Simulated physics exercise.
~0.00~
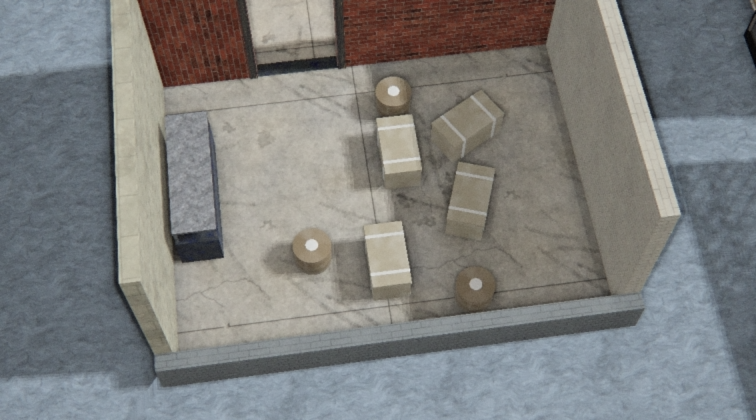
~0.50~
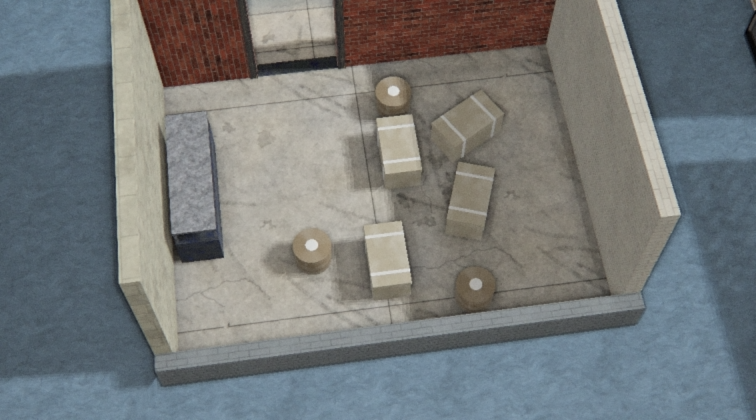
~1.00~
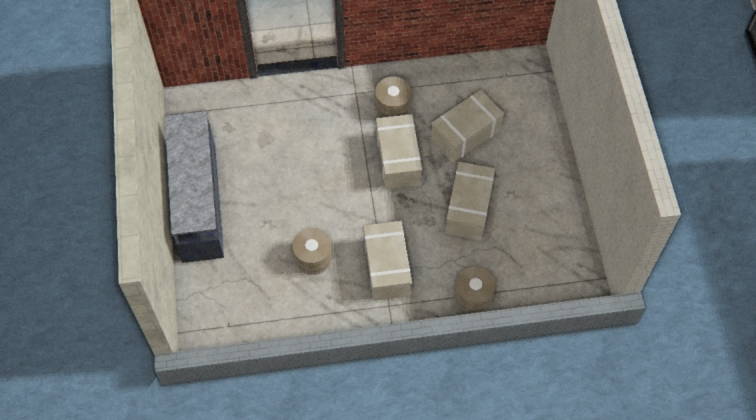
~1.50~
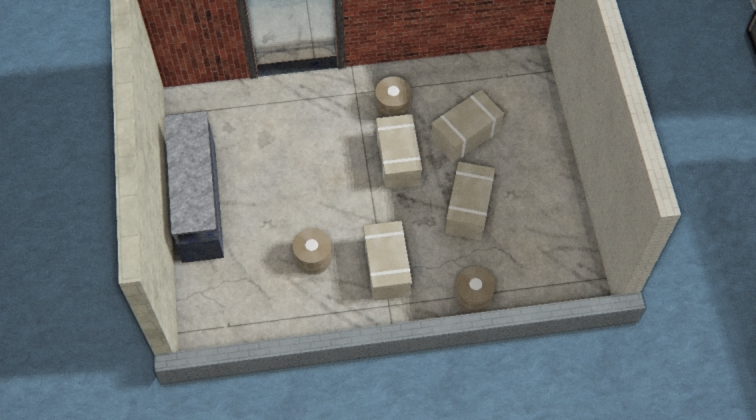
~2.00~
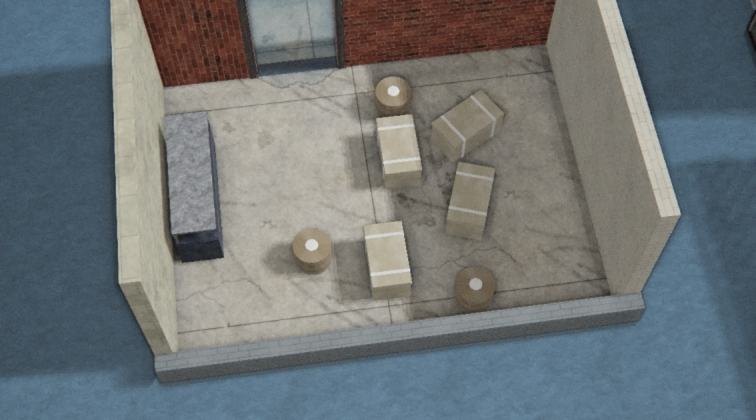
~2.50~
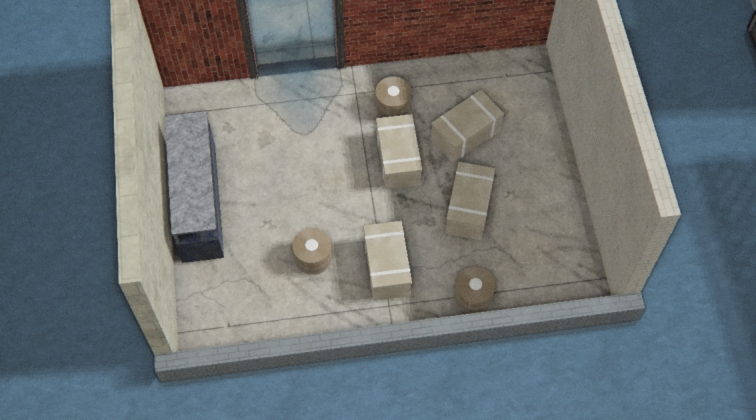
Water spreads blue over the grey ground around a small shop, seen without a roof from high above its low front edge. Inside are a grey-topped dark counter at left, four tan trunks with pale bands and three round brown tubs, between pale side walls and red brick behind. Water then shows in the back doorway and creeps a short way onto the floor, while the objects and camera stay still.
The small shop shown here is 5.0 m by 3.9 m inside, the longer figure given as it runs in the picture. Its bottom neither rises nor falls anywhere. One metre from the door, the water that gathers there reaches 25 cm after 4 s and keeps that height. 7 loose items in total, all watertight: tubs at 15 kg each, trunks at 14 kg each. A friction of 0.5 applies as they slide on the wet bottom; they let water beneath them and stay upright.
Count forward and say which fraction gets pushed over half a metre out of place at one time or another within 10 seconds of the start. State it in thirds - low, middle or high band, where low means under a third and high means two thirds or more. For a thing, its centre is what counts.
Middle band.
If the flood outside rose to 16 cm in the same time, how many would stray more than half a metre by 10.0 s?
Count under that change: 1.
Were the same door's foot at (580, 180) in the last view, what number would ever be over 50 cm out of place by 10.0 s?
Then it comes to 4.
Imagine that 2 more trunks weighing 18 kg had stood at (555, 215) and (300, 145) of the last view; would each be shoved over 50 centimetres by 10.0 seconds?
The first: Not as far. The second: Farther.
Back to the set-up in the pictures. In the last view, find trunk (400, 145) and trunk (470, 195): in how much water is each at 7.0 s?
Roughly 3 and 2 cm.
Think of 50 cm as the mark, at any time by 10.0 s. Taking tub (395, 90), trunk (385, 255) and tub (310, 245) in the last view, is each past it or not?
Taking them in that order, the first is within the limit, the second beyond the limit and the third beyond the limit.
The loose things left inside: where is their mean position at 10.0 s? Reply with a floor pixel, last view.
Close to pixel (449, 205).
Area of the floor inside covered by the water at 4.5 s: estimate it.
7.0 m2.
After 3.5 s 0 of 7 are over 50 cm from their spots; 0 afloat.
After 4.5 s 0 of 7 are over 50 cm from their spots; 0 afloat.
After 7.0 s 1 of 7 are over 50 cm from their spots; 1 afloat.
After 10.0 s 3 of 7 are over 50 cm from their spots, and 3 have been at some point; 3 afloat.
